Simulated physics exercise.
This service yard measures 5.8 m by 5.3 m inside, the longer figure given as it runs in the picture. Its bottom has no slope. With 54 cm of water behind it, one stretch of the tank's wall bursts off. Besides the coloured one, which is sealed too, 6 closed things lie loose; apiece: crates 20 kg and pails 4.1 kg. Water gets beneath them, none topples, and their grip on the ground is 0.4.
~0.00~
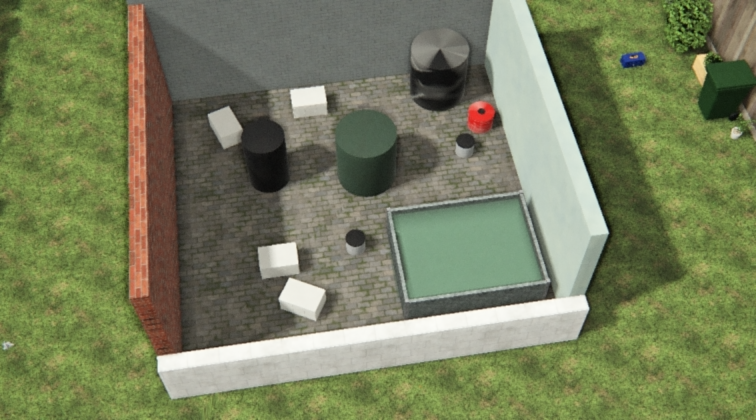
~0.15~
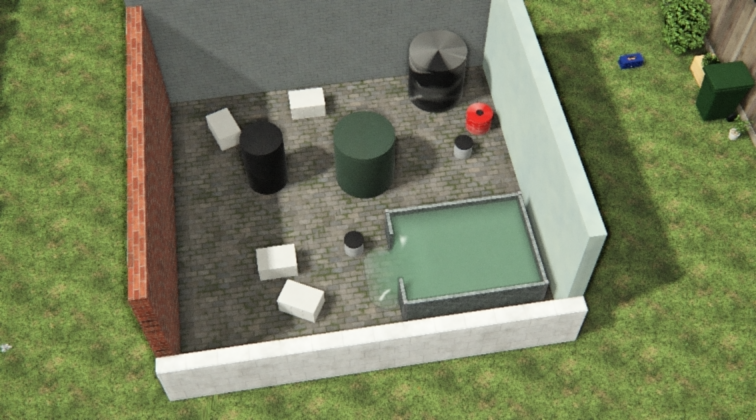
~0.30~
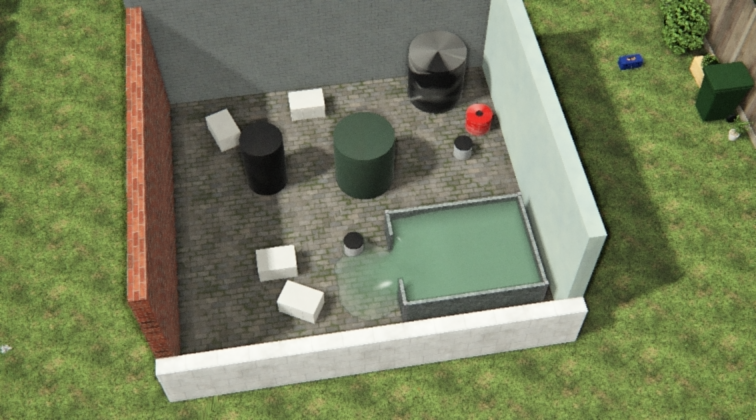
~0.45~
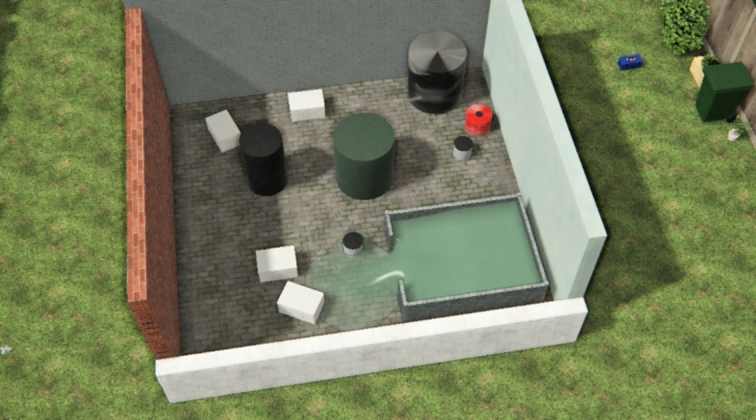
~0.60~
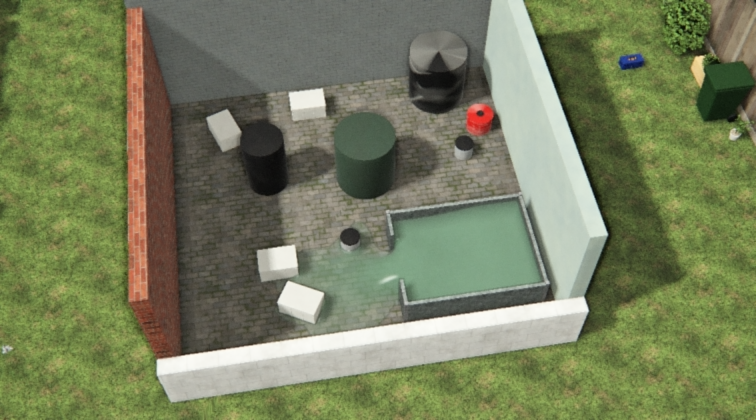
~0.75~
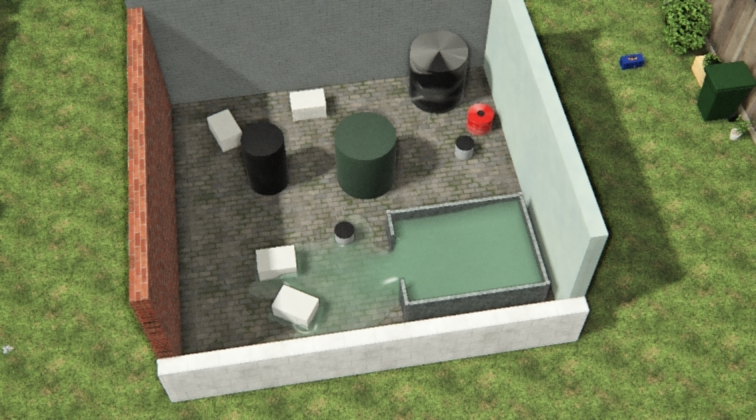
Greenish water flows leftward through a gap in the left side of a rectangular tank in a walled yard, spreading across the paving and reaching two white crates, as a small pail and then the nearer crate shift slightly.
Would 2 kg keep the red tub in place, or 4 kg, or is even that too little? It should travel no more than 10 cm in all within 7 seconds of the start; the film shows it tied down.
Verdict: The lower weight is enough.
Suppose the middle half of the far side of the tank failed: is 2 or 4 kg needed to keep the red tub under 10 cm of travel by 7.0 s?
Then neither load is enough.
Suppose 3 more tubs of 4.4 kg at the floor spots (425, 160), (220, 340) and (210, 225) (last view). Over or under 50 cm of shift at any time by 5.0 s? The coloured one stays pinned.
In that order: Less, past it, over.
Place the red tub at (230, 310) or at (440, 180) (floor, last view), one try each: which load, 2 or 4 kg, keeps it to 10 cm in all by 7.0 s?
In that order: Neither is enough; either load holds.
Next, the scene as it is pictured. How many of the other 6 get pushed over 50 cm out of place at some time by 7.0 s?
That makes 5.
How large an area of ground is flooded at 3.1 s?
Roughly 16 m2.
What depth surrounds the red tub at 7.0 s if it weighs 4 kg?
Roughly 0 cm.
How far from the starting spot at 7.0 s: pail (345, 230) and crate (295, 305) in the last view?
In turn: 60 cm, 200 cm.
After 1.4 s the red tub would be 0 cm from its start with 2 kg and 0 cm from its start with 4 kg; 0 cm of water round it then.
After 3.1 s the red tub would be 0 cm from its start with 2 kg and 0 cm from its start with 4 kg; 0 cm of water round it then.
After 4.9 s the red tub would be 0 cm from its start with 2 kg and 0 cm from its start with 4 kg; 0 cm of water round it then.
After 7.0 s the red tub would be 0 cm from its start with 2 kg and 0 cm from its start with 4 kg; 0 cm of water round it then.
